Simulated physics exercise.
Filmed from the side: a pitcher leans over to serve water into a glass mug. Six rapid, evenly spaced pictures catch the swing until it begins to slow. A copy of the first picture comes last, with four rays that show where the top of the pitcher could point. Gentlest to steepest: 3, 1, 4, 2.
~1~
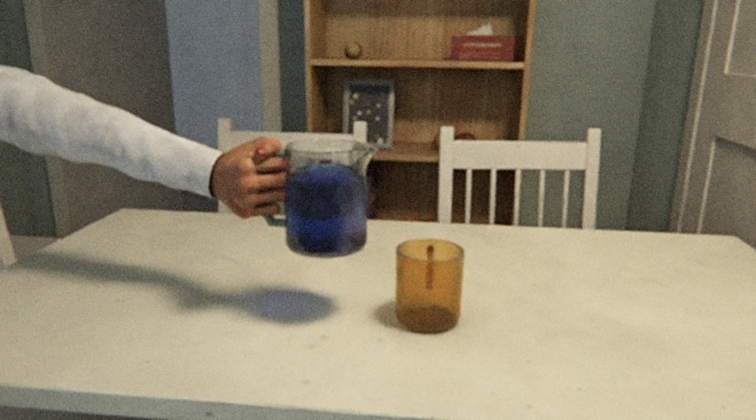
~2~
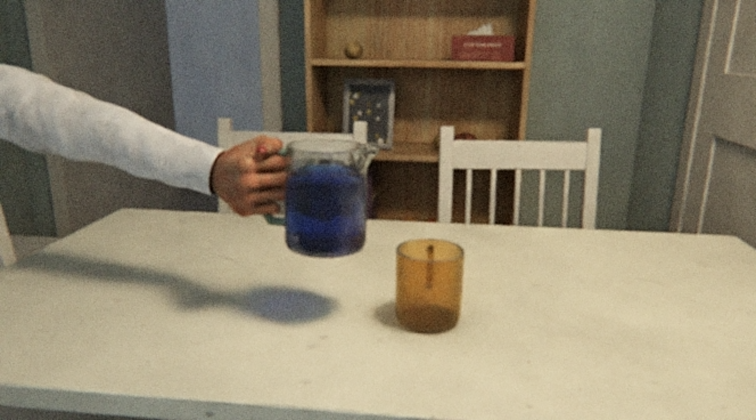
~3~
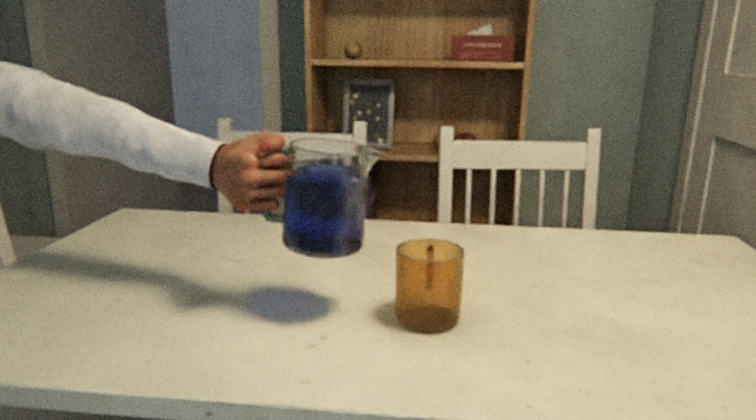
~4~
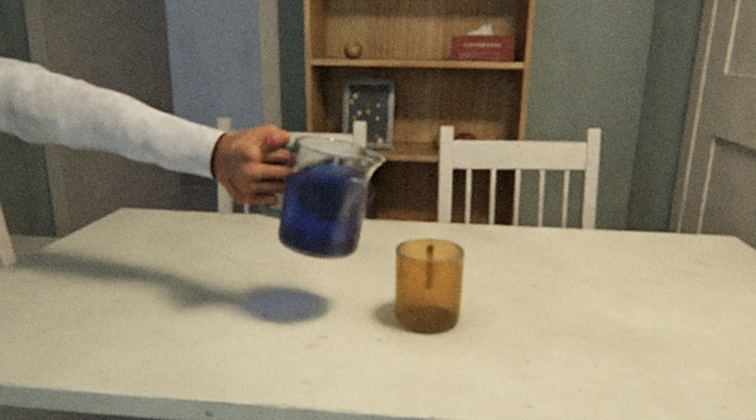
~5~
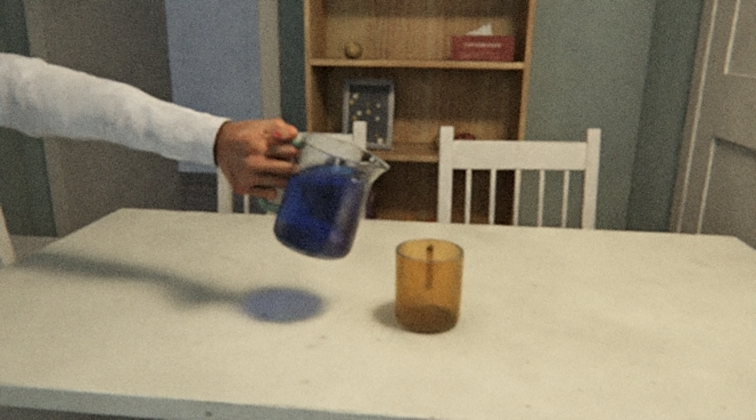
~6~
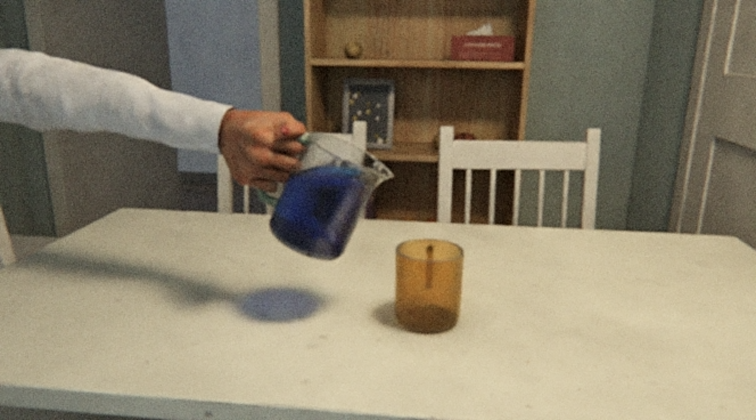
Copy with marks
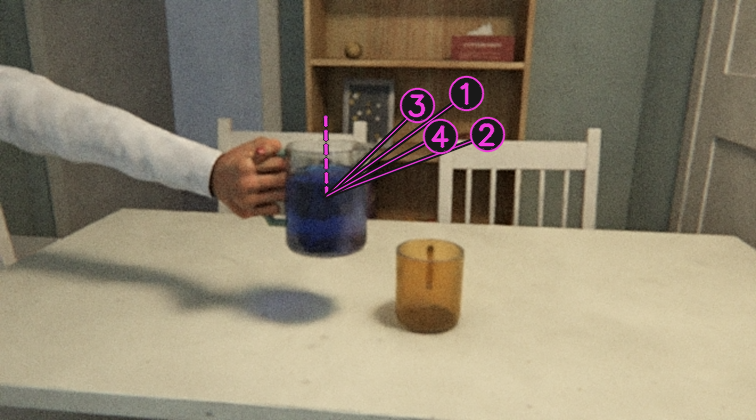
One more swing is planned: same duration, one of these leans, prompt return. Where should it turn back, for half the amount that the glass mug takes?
Choose 2.
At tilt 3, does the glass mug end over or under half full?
Under half.
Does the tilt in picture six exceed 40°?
No, it does not.
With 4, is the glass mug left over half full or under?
Under.
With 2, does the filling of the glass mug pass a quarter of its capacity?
Yes, clearly.
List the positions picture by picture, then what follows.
In the first picture, upright, lip at (376, 150); rim of the glass mug round (430, 249); nothing has left yet.
In the second picture, upright, lip at (378, 151); nothing has left yet.
In the third picture, tipped about 5°, lip at (380, 154); nothing has left yet.
In the fourth picture, tipped about 10°, lip at (384, 160); nothing has left yet.
In the fifth picture, tipped about 17°, lip at (388, 167); nothing has left yet.
In the sixth picture, tipped about 24°, lip at (391, 175); nothing has left yet.
On the marked copy, 1 at (452, 104); 2 at (472, 141); 3 at (406, 119); 4 at (424, 143).
For tilt 1, the glass mug ends with about 22 % of what it can hold.
For tilt 2, the glass mug ends with about 52 % of what it can hold.
For tilt 3, the glass mug ends with about 12 % of what it can hold.
For tilt 4, the glass mug ends with about 35 % of what it can hold.
